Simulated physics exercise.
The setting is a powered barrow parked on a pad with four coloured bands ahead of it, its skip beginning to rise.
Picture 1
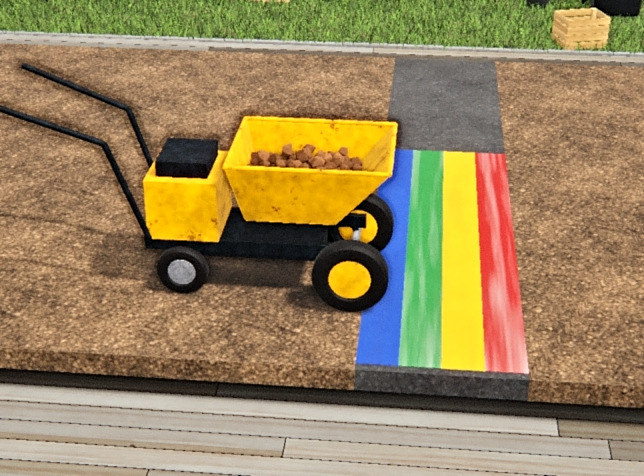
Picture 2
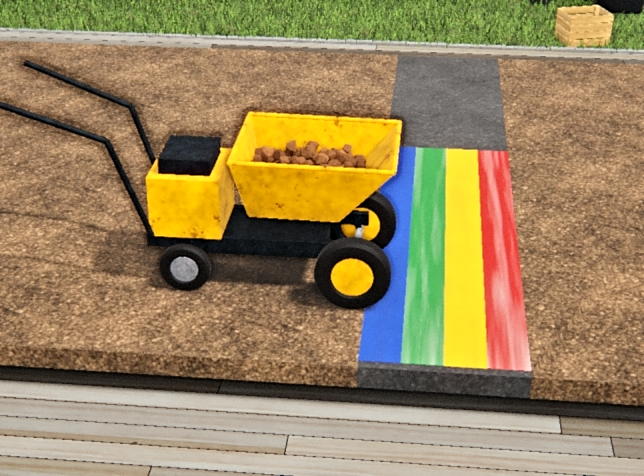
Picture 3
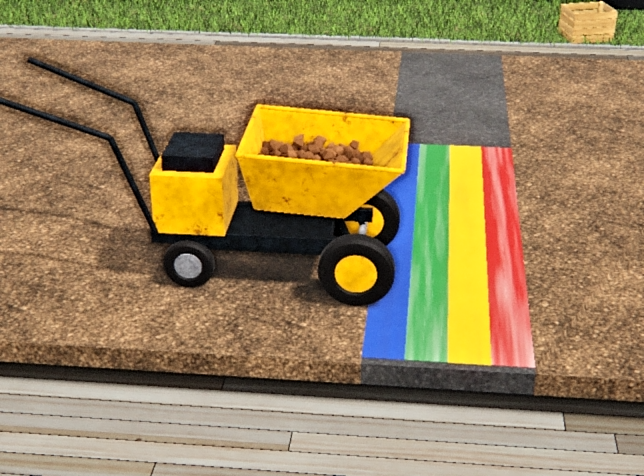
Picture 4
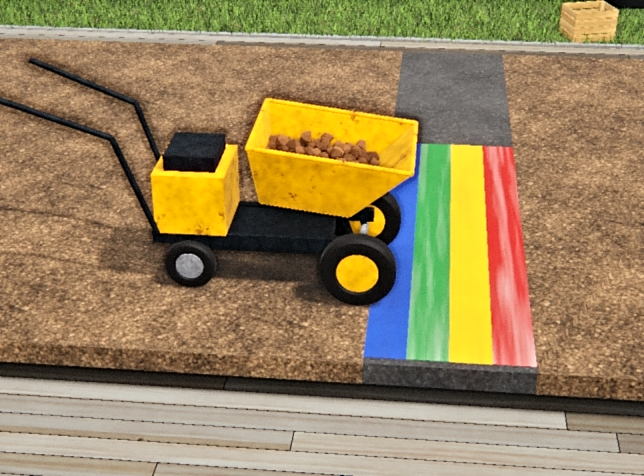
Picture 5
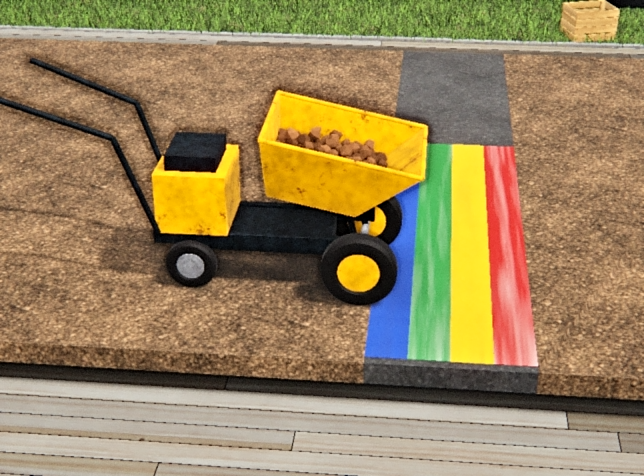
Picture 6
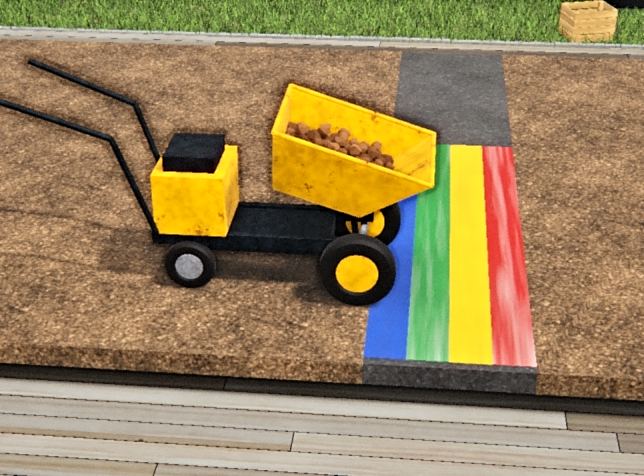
Yellow powered barrow standing beside blue, green, yellow and red bands, its skip of brown clods gradually tilting forward to the right.
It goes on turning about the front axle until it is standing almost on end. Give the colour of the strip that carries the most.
It is red.
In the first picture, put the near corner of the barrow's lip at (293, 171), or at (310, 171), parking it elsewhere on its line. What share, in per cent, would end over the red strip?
Some 10 in a hundred, then some 10 in a hundred.
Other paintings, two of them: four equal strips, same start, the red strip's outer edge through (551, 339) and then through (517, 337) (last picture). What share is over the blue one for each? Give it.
I'd estimate some 0 per cent, and then some 0 per cent.
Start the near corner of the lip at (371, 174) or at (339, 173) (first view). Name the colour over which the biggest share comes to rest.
First place: That red strip; second place: The yellow one.
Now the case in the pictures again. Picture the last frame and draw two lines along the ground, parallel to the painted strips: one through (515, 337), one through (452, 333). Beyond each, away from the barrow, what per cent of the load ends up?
Roughly 50 and 80 %.
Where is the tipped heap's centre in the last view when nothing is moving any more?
Near (522, 277).
Soon after the last picture, skip tipped steeply; all in the skip.
A little later, skip tipped right over; about two thirds in the skip; a stray few over the yellow strip; about a third over the red strip; a small part off the paint.
Later still, skip tipped right over; about a quarter in the skip; a small part over the yellow strip; about a third over the red strip; about a third off the paint.
At rest, skip tipped right over; about a quarter in the skip; none over the blue strip; none over the green strip; a small part over the yellow strip; about a third over the red strip; about a third off the paint.
